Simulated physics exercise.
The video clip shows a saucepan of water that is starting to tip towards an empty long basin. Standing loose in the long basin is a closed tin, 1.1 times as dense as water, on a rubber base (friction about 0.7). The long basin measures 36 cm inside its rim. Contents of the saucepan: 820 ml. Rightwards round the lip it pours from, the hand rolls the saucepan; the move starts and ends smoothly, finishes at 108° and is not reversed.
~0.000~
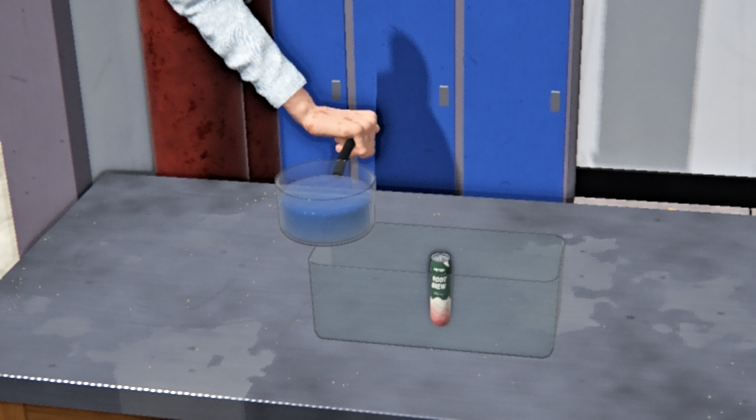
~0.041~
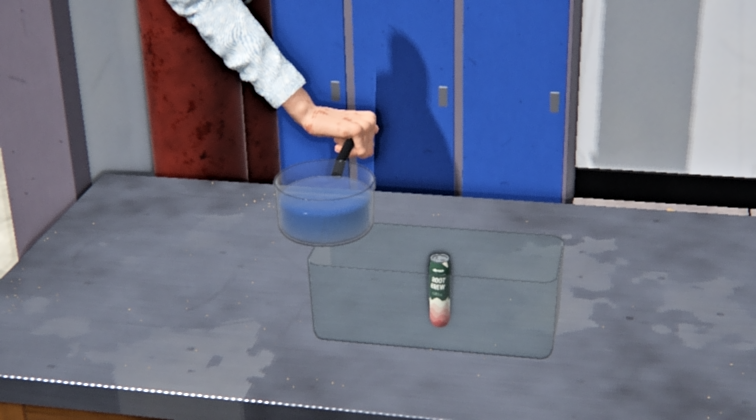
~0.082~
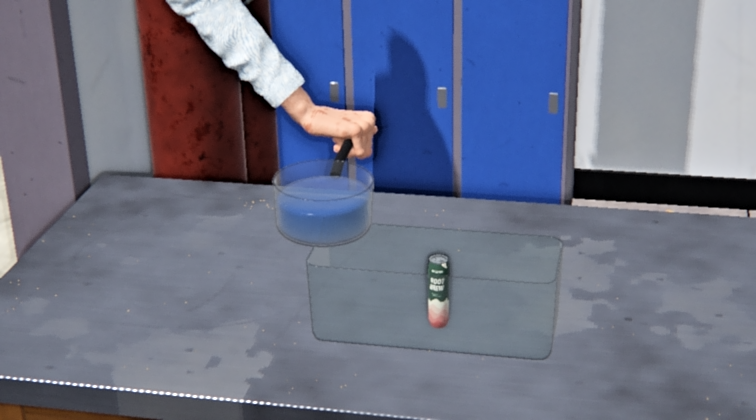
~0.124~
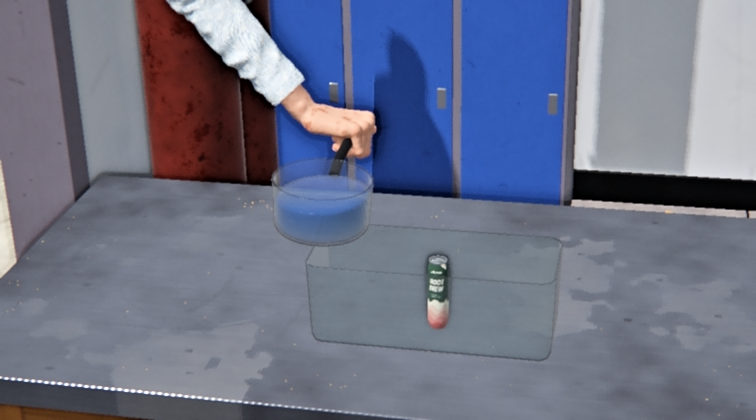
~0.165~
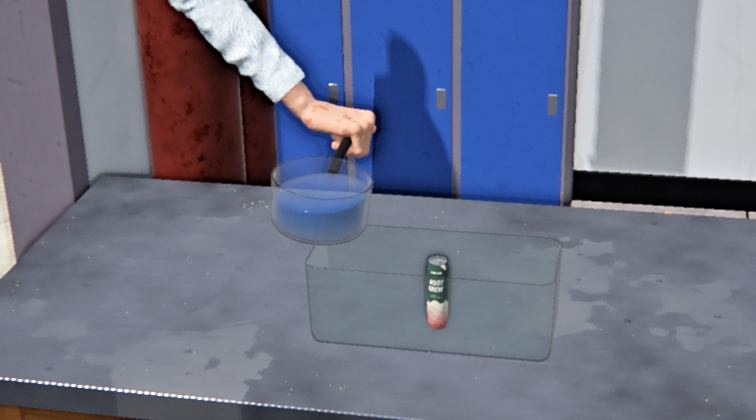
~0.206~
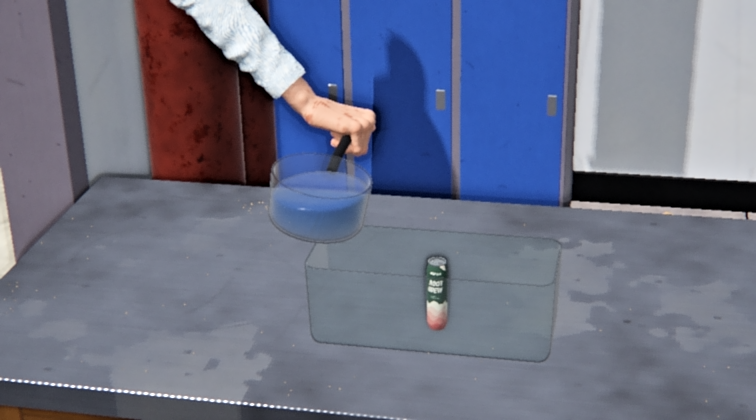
A hand slightly tilts a clear saucepan of blue water rightwards beside a basin holding a tin.
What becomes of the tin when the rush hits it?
It tips.
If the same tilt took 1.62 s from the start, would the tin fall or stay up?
Then it tips over.
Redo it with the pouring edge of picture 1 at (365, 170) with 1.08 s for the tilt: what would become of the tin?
Then it tips over.
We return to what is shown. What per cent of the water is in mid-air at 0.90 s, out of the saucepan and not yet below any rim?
Near 18 percent.
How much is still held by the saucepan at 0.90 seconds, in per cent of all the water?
Near 12 percent, more or less.
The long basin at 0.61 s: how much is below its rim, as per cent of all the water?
About 3 per cent.
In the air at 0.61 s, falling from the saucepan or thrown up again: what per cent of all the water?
Near 26 per cent at that time.
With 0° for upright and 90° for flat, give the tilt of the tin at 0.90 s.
About 0 degrees from upright.
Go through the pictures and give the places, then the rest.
Tilt 0°; pouring edge (374, 184); surface from (281, 190) to (373, 196); the long basin's rim runs from (319, 242) to (561, 260); the tin's top is at (441, 261), in the first frame.
Tilt 0°; pouring edge (373, 184); surface from (280, 190) to (372, 196), in the second frame.
Tilt 2°; pouring edge (372, 185); surface from (279, 190) to (371, 195), in the third frame.
Tilt 4°; pouring edge (371, 186); surface from (278, 190) to (370, 195), in the fourth frame.
Tilt 7°; pouring edge (371, 187); surface from (277, 189) to (369, 193), in the fifth frame.
Tilt 10°; pouring edge (370, 188); surface from (275, 186) to (368, 192), in the sixth frame.
By 0.61 s the tilt is 68° and 71 per cent is still to pour; the tin stands where it began.
By 0.90 s the tilt is 103° and 12 per cent is still to pour; the tin stands where it began.
By 1.21 s the tilt is 108° and 0 per cent is still to pour; the tin leans 19°.
By 1.54 s the tilt is 108° and 0 per cent is still to pour; the tin lies on its side.
At rest the tin lies on its side.
